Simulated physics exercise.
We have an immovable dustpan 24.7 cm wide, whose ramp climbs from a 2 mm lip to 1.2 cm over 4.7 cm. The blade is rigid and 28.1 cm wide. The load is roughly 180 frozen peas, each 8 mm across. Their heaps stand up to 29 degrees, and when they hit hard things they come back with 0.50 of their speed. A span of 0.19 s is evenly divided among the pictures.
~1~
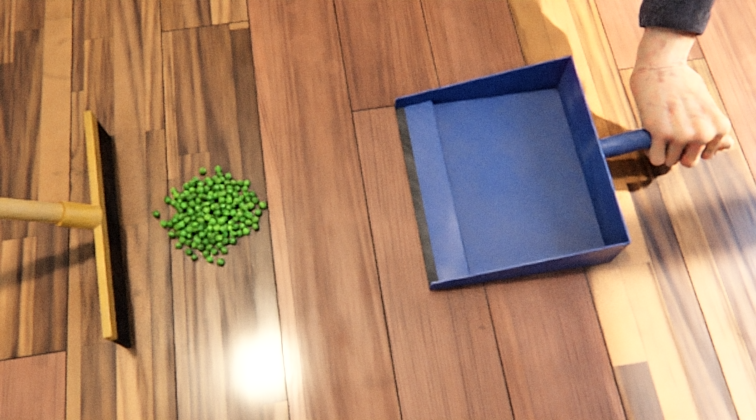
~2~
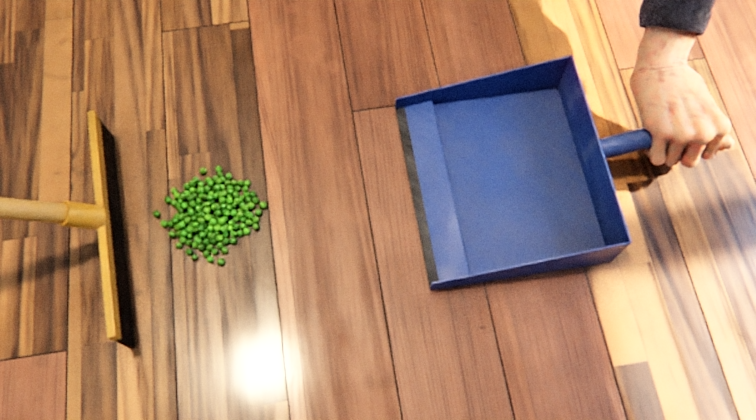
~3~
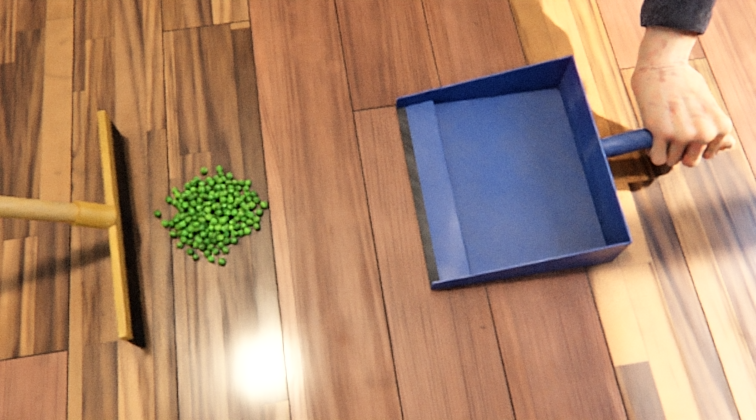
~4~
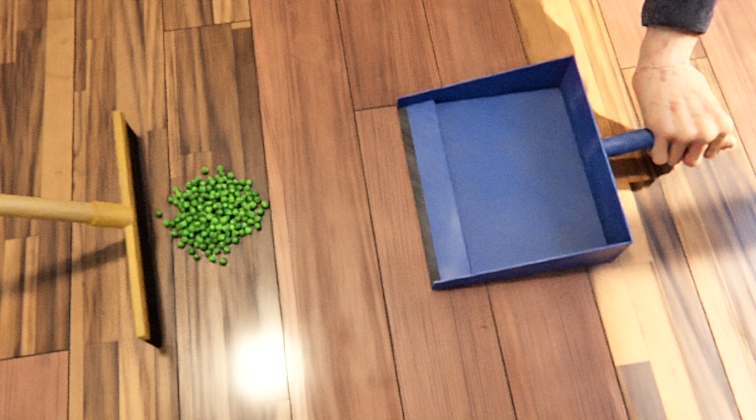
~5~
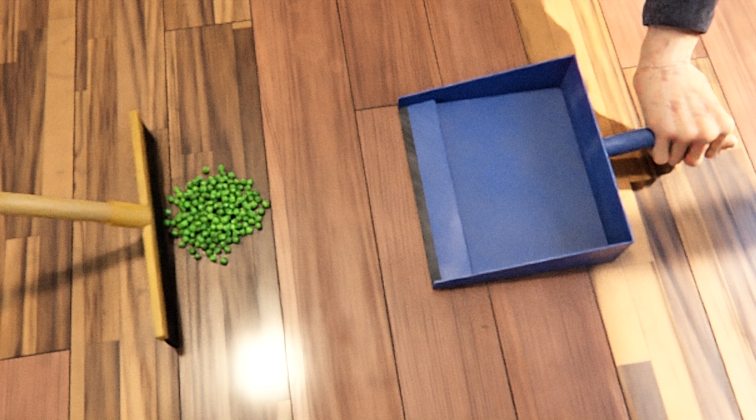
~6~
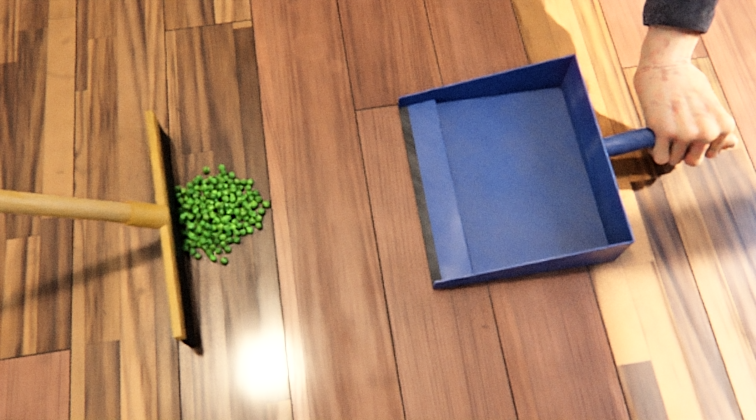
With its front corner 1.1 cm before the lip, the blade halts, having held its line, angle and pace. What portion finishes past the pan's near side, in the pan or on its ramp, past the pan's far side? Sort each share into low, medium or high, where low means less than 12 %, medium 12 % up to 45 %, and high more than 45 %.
Shares - near side: Low, pan: Medium, far side: Low.
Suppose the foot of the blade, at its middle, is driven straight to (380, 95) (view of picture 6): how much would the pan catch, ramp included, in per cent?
Close to 30 in a hundred.
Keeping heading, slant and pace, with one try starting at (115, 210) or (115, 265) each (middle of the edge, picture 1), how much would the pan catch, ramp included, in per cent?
About 35 and 20 per cent.
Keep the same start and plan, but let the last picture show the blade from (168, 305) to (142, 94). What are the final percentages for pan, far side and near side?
The pan gets 30, the far side 30 and the near side 0.
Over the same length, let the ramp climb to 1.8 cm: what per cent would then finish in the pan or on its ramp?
That would give something like 25 per cent.
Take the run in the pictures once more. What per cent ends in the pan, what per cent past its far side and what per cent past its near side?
Near: 0; pan: 30; far: 10 (percent).
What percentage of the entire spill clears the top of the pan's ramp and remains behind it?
About 0 %.
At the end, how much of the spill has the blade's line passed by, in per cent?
Close to 5 percent.
Then, 0.28 s after the last picture, middle of the blade 16 cm from the lip; 0 % over the lip, far side 0 %, near side 0 %.
Then, 0.47 s after the last picture, middle of the blade 7 cm from the lip; 0 % over the lip, far side 5 %, near side 0 %.
Then, 0.77 s after the last picture, middle of the blade 2 cm from the lip; 30 % over the lip, far side 10 %, near side 0 %.
In the end, near side 0 %, pan 30 %, far side 10 %, in front of the lip or behind the blade 60 %.
